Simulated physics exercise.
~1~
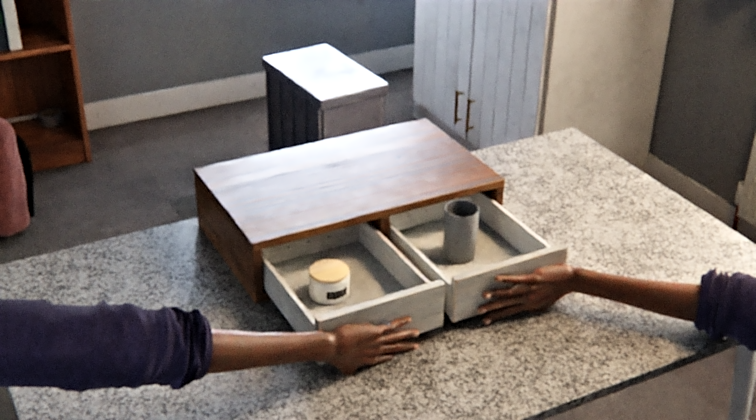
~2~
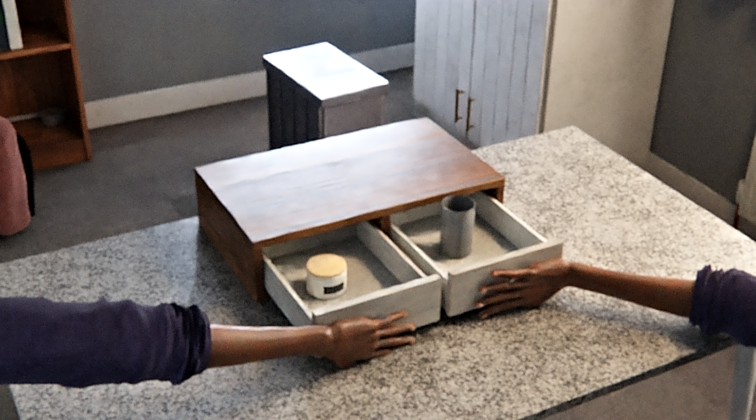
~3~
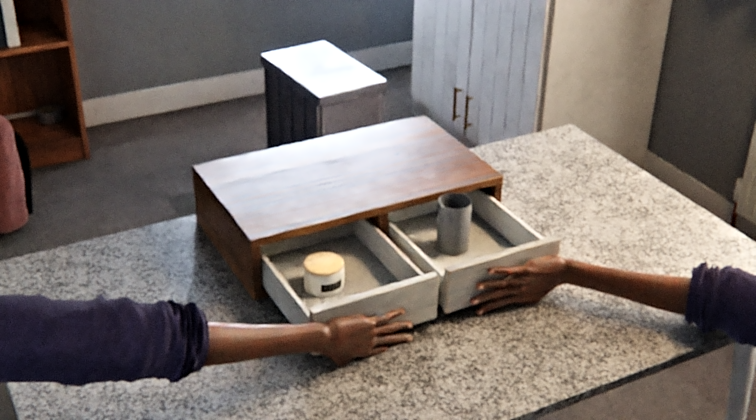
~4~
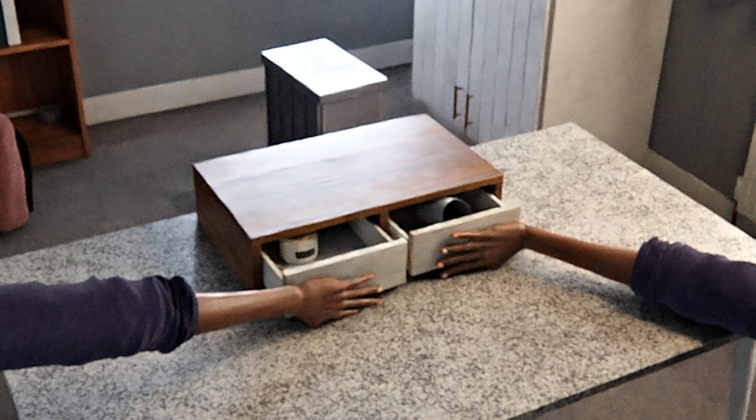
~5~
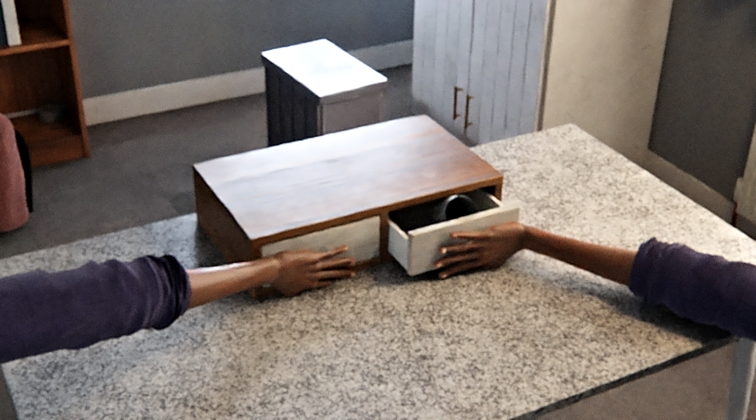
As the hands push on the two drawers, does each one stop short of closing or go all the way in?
The left drawer goes all the way in, but the right drawer stops short and stays partly open.
